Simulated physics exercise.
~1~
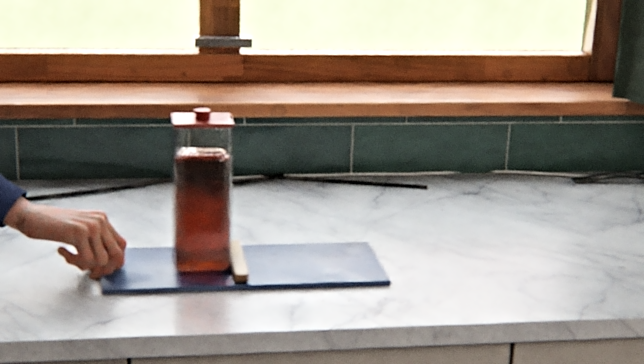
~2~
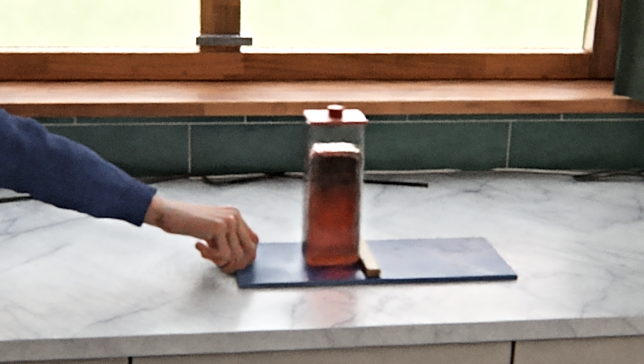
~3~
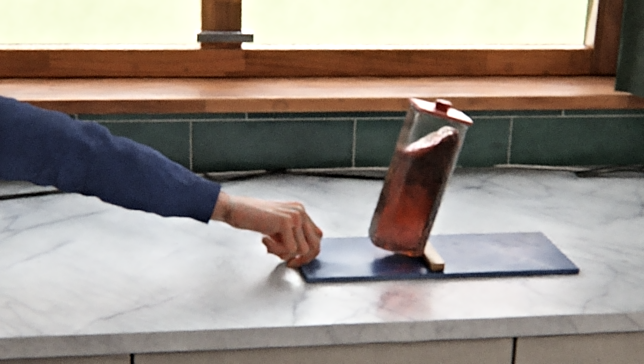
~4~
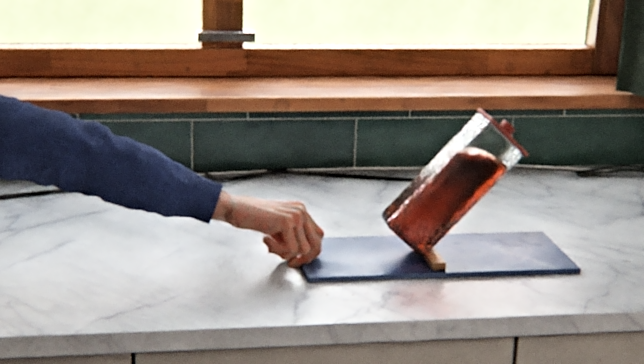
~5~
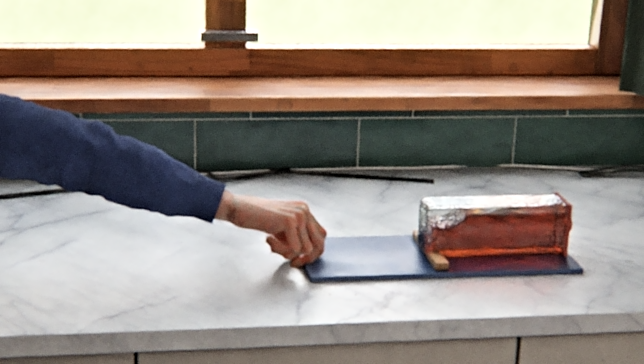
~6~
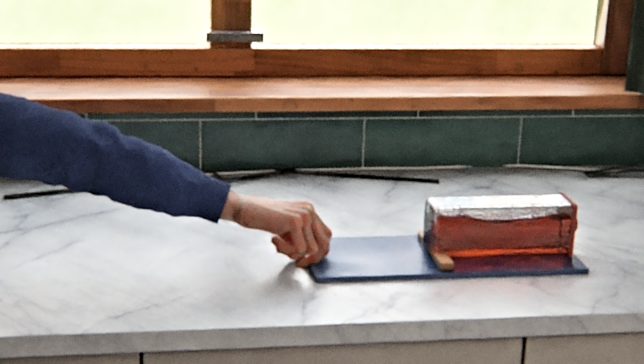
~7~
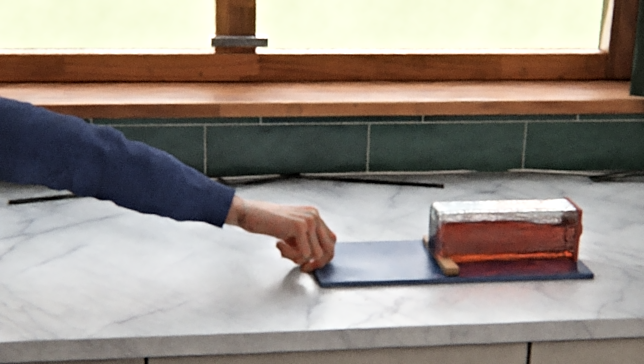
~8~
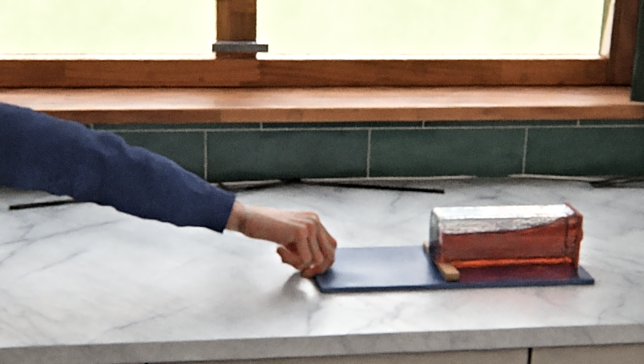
A tall, clear canister of reddish-brown tea toppled to the right over a small wooden strip after a hand slid its blue board rightward along a marble counter and stopped, and it ended up lying on its side on the board.
